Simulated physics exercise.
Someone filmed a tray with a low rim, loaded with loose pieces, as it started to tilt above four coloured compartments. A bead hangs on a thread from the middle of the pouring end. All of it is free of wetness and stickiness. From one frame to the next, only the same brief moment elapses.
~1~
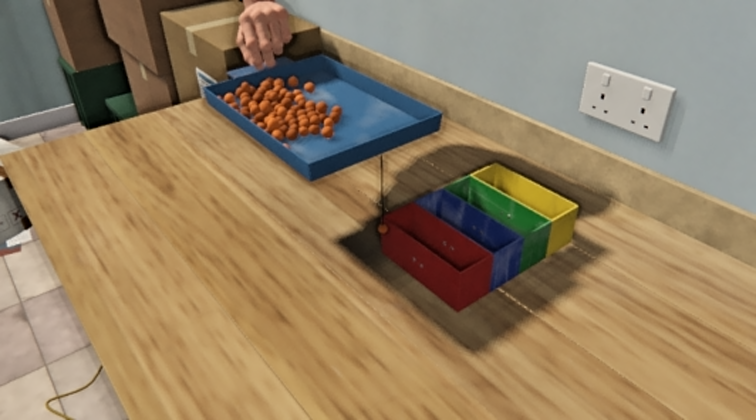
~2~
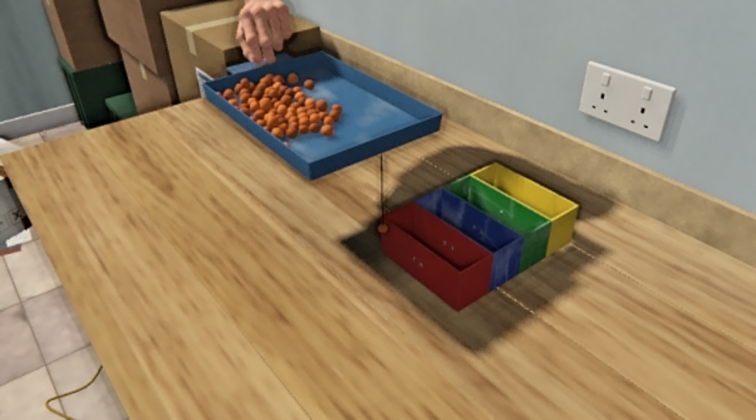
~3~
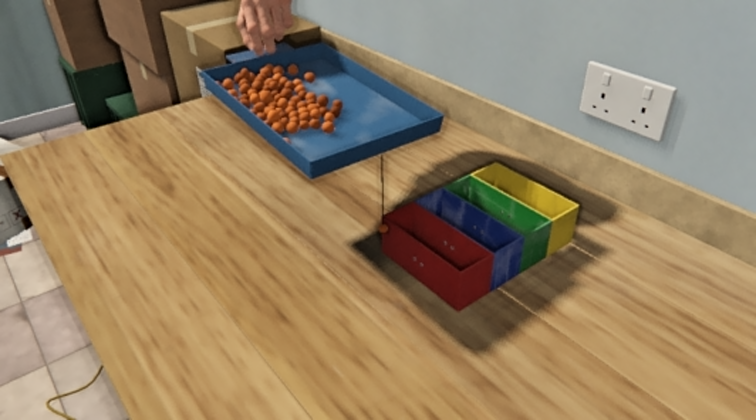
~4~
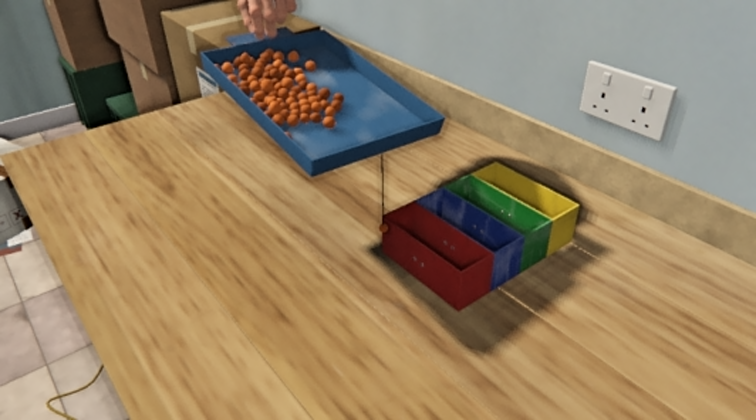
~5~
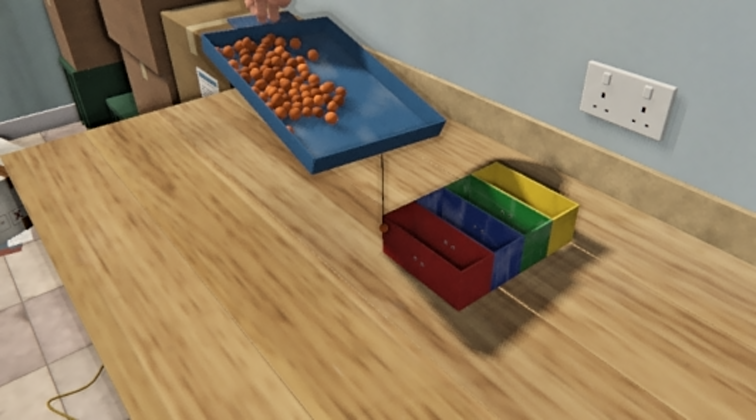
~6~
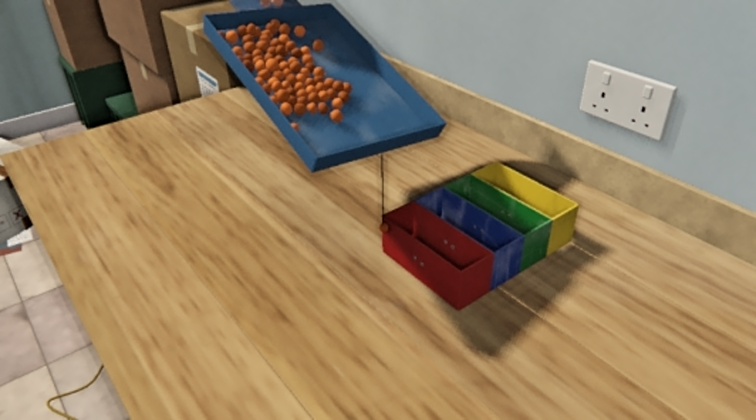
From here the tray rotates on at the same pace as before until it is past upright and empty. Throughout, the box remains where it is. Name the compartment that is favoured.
Red.
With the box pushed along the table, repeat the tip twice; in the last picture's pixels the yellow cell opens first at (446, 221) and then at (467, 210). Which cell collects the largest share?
The yellow one; the cell in green.
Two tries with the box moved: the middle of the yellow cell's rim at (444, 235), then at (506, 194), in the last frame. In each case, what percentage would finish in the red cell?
Respectively 0 % and 20 %.
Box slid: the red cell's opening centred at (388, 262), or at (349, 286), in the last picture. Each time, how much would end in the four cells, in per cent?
It would be roughly 90 per cent for the first and roughly 90 per cent for the second.
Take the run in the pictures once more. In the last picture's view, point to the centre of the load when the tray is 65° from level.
Mark it at roughly (398, 118) in the final frame.
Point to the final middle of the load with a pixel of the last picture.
Around (452, 273).
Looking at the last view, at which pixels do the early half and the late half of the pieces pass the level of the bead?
Early half: (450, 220); late half: (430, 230).
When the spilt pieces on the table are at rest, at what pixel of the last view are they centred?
Their resting centre is at about (432, 335).
Soon, tray tipped steeply; nearly all on the tray; a stray few falling or outside the box.
A while on, tray tipped past a quarter turn; most on the tray; a small part in the red cell; a small part in the blue cell; a small part falling or outside the box.
Towards the end, tray tipped past a quarter turn; about half in the red cell; about a quarter in the blue cell; a stray few in the green cell; about a quarter falling or outside the box.
Finally, tray tipped past a quarter turn; about half in the red cell; about a quarter in the blue cell; a stray few in the green cell; none in the yellow cell; about a quarter outside the box.
